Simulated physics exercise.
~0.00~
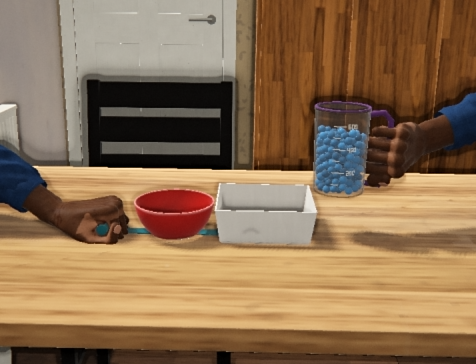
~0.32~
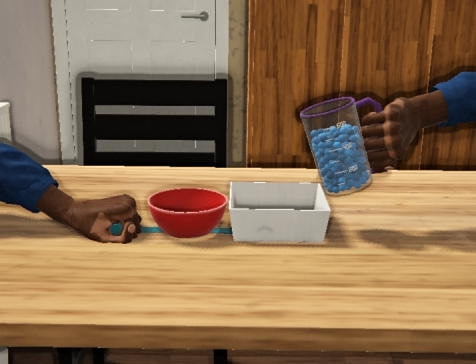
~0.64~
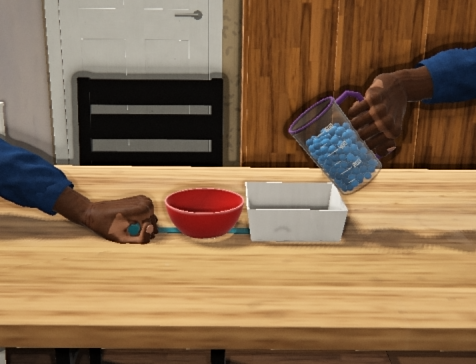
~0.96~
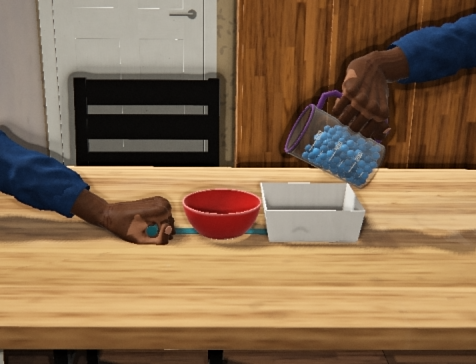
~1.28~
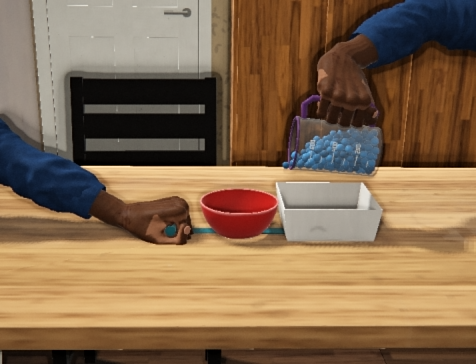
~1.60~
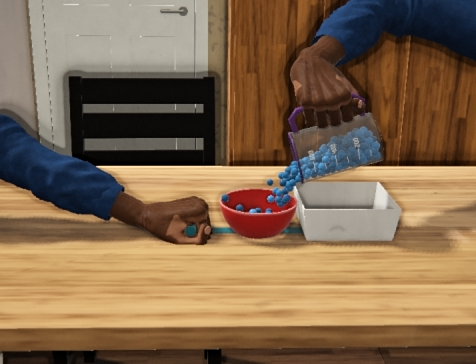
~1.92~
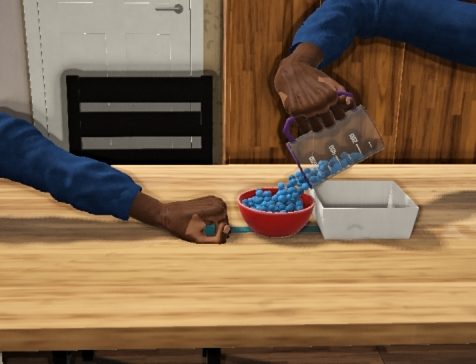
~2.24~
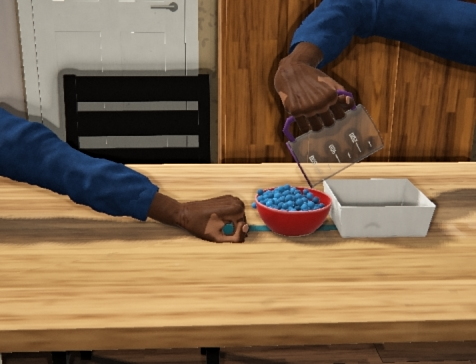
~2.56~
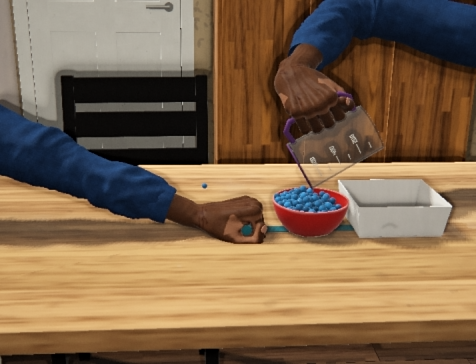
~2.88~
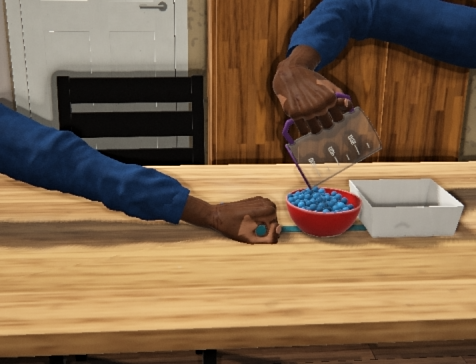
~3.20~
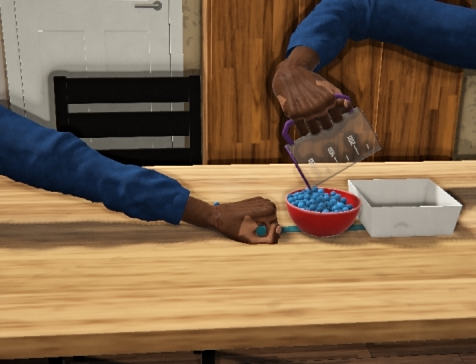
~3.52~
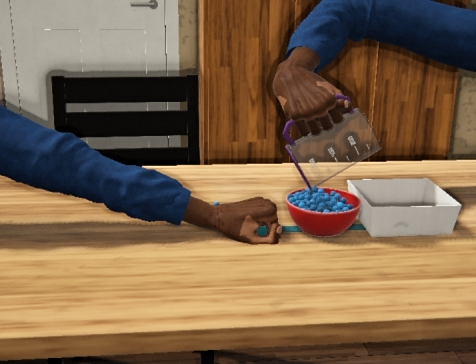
Hand tipping a clear jug of blue balls into a red bowl as another hand slides bowl and white tin rightward, then stops.
